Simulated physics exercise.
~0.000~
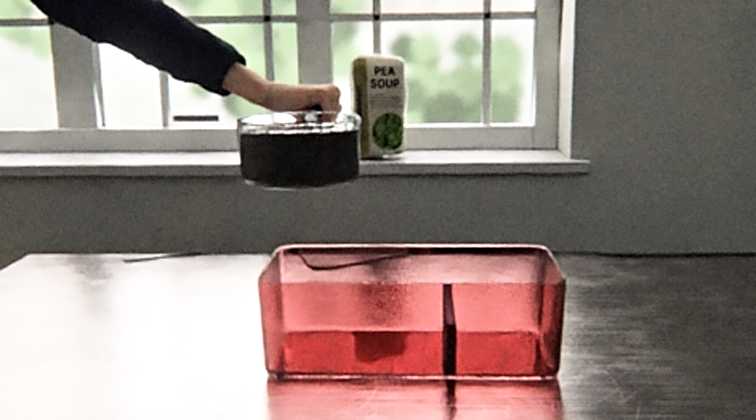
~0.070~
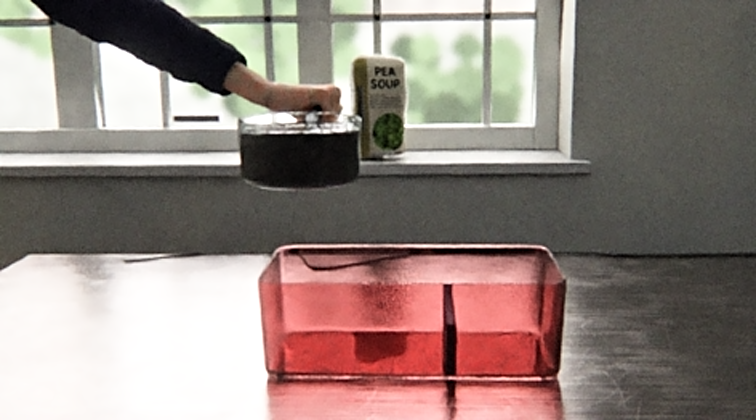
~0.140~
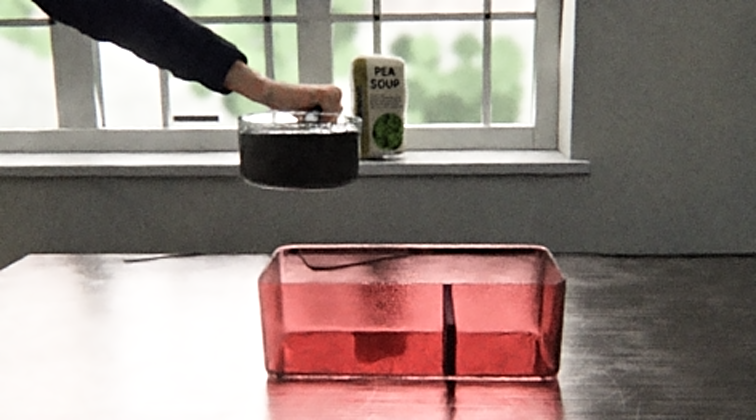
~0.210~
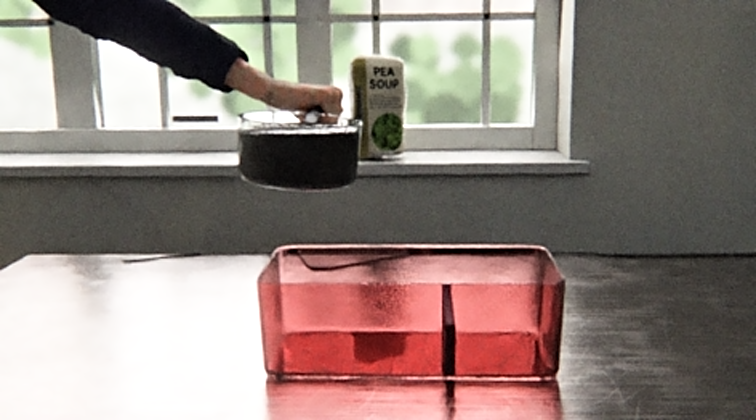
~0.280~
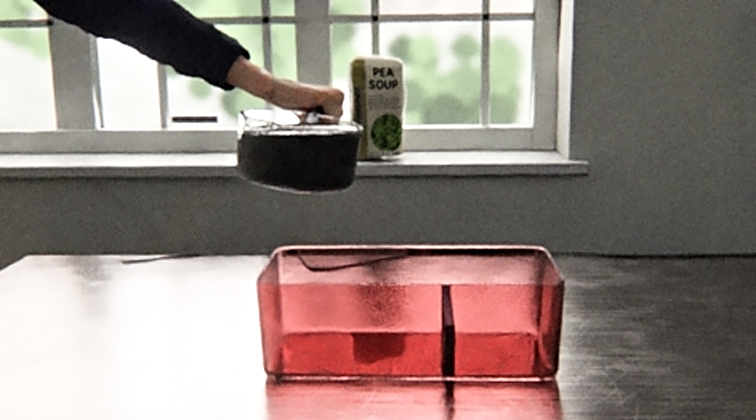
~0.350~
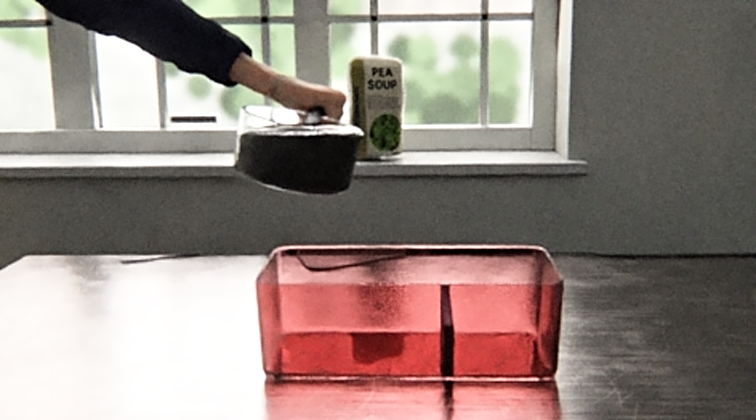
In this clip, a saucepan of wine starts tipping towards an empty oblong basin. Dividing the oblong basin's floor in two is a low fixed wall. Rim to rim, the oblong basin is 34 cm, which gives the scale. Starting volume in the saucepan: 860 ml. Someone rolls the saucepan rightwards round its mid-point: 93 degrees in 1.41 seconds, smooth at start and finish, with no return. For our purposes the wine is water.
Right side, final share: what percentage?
4 per cent.
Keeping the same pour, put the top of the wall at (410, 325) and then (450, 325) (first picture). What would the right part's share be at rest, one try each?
Around 65 and 10 percent, in that order.
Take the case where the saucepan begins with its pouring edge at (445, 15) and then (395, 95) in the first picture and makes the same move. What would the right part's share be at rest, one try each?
Near 85 in a hundred on the first go and near 70 in a hundred on the second.
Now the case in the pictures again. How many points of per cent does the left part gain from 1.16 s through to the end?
It comes to some 24 per cent.
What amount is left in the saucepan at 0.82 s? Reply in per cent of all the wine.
Close to 56 in a hundred.
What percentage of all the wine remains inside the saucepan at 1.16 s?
Close to 14 percent of the total.
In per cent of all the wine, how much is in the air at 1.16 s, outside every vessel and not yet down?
I'd say some 10 per cent is in the air.
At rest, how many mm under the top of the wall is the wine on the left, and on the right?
The left comes to roughly 38 mm and the right to roughly 60 mm.
Then, 0.82 s in, the tilt is 58° and 57 per cent is still to pour, 17 is left of the wall and 0 right of it.
Then, 1.16 s in, the tilt is 86° and 15 per cent is still to pour, 72 is left of the wall and 3 right of it.
Then, 1.52 s in, the tilt is 93° and 3 per cent is still to pour, 91 is left of the wall and 4 right of it.
Then, 1.91 s in, the tilt is 93° and 1 per cent is still to pour, 95 is left of the wall and 4 right of it.
Finally, 95 per cent lies left of the wall, 4 right of it and 1 outside.
